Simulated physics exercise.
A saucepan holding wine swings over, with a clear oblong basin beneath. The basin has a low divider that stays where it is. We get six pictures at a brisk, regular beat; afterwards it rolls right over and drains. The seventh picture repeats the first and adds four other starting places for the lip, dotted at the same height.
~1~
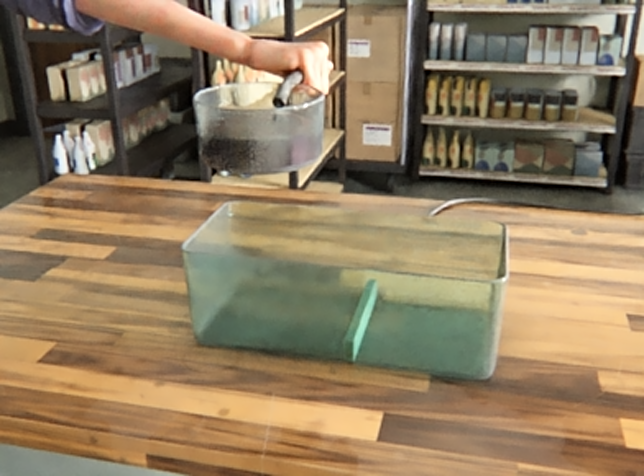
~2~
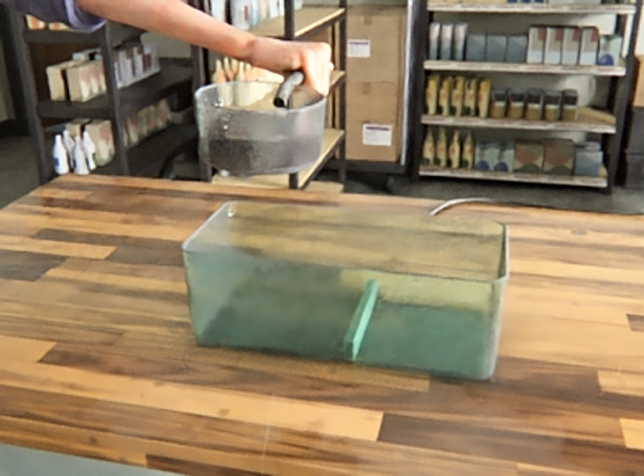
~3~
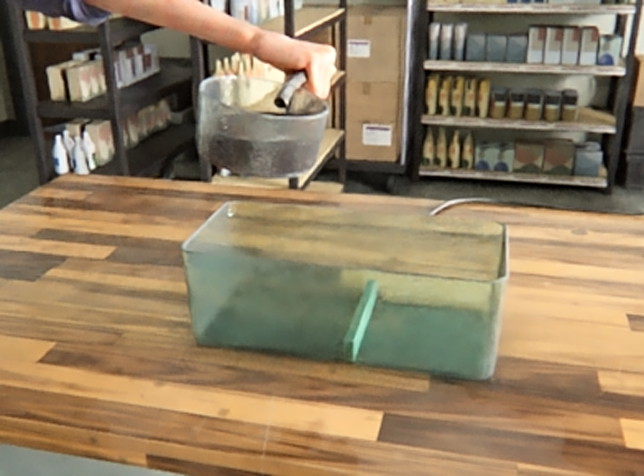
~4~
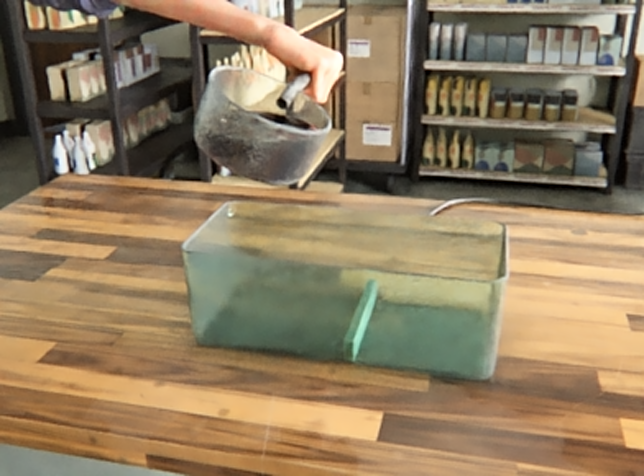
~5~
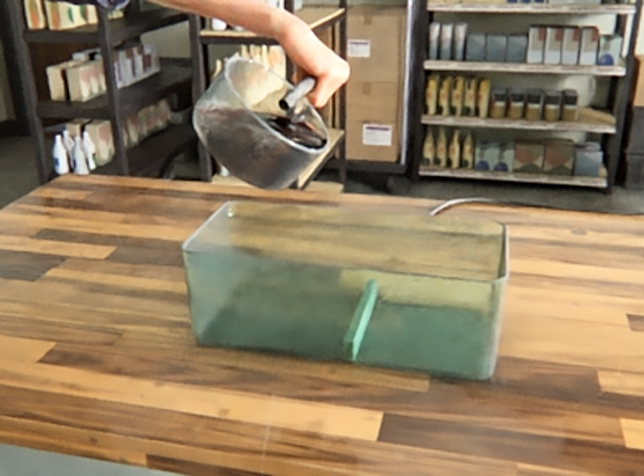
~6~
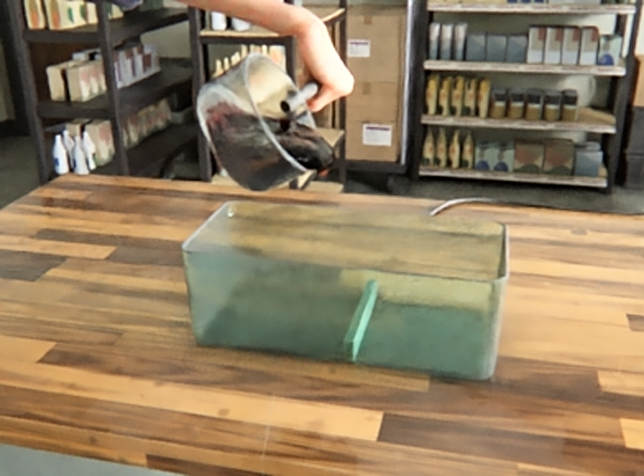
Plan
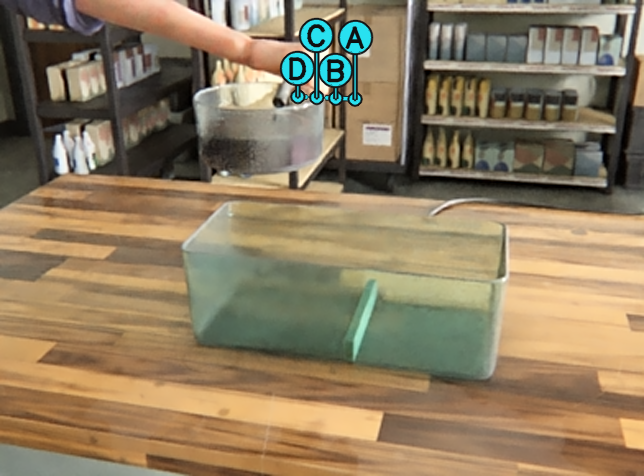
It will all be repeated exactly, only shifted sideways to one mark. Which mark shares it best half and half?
B is best.
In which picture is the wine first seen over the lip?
Picture 6.
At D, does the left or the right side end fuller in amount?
More ends on the left.
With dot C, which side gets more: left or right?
More ends on the left.
In cyan, A at (355, 99); B at (335, 98); C at (316, 97); D at (297, 96).
With A, about 34 % ends left of the wall and 65 % right of it.
With B, about 49 % ends left of the wall and 49 % right of it.
With C, about 70 % ends left of the wall and 26 % right of it; 5 % is lost outside.
With D, about 80 % ends left of the wall and 16 % right of it; 4 % is lost outside.
